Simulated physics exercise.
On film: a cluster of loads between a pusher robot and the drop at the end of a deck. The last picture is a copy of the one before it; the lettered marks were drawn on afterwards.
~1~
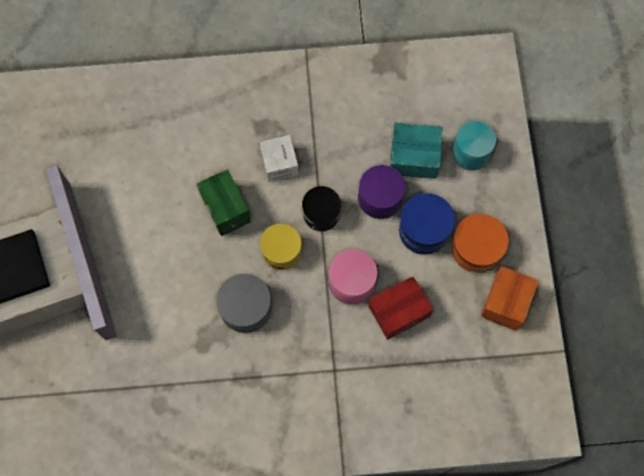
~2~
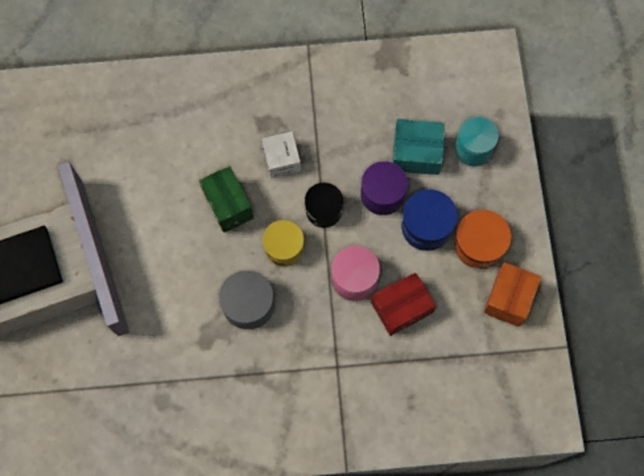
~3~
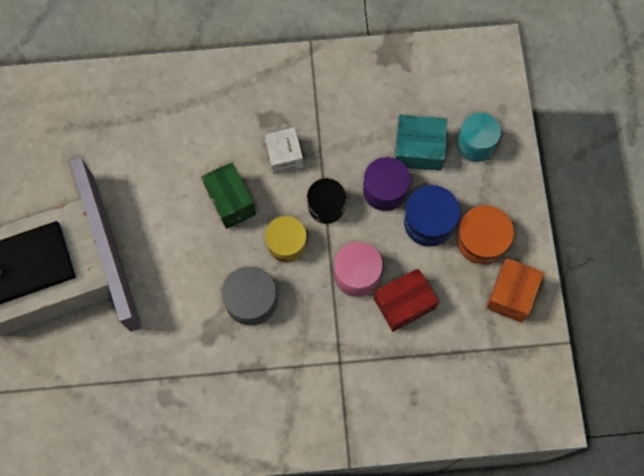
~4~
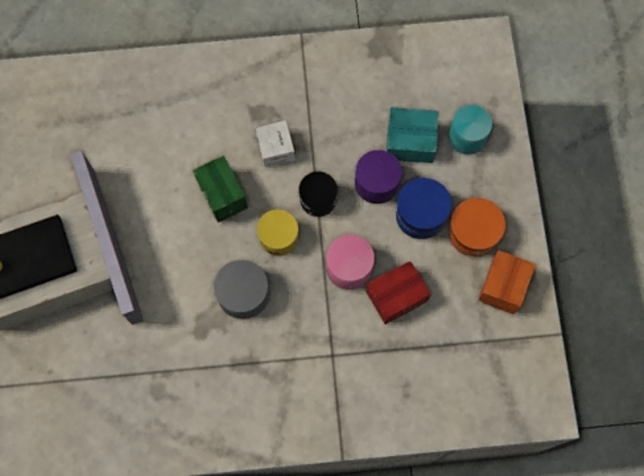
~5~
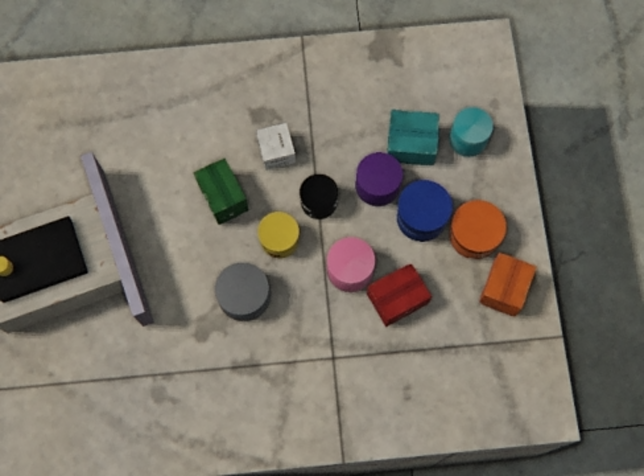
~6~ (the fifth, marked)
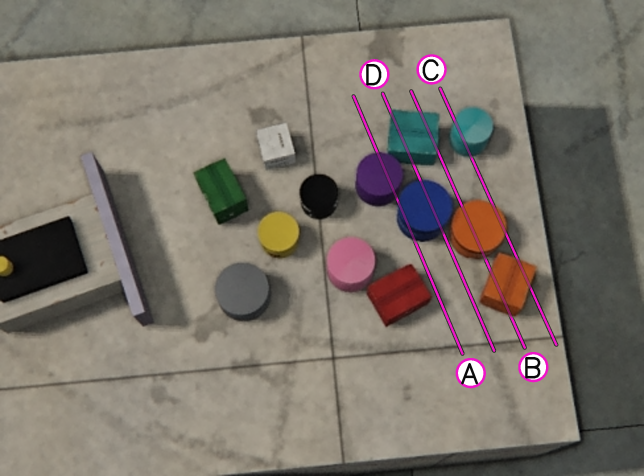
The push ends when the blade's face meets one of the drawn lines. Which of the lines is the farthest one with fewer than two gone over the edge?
At D, and not beyond.
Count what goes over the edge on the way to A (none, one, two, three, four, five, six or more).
By then, none.
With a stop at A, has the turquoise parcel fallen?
No.
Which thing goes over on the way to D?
The orange pail.
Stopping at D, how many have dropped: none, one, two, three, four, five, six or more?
One.
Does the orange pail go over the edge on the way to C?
Yes.
On the marked copy, A at (406, 220); B at (466, 214); C at (496, 211); D at (436, 217).
Following D. Soon after the start, robot (162, 246); green parcel (243, 189); grey canister (286, 280).
Later, robot (280, 235); orange pail (490, 231); blue pail (450, 193).
In the end, robot (370, 227); orange pail over the edge; blue pail (521, 164); one fallen.
As for the rest, A is within the limit but short; B drops two; C drops three.
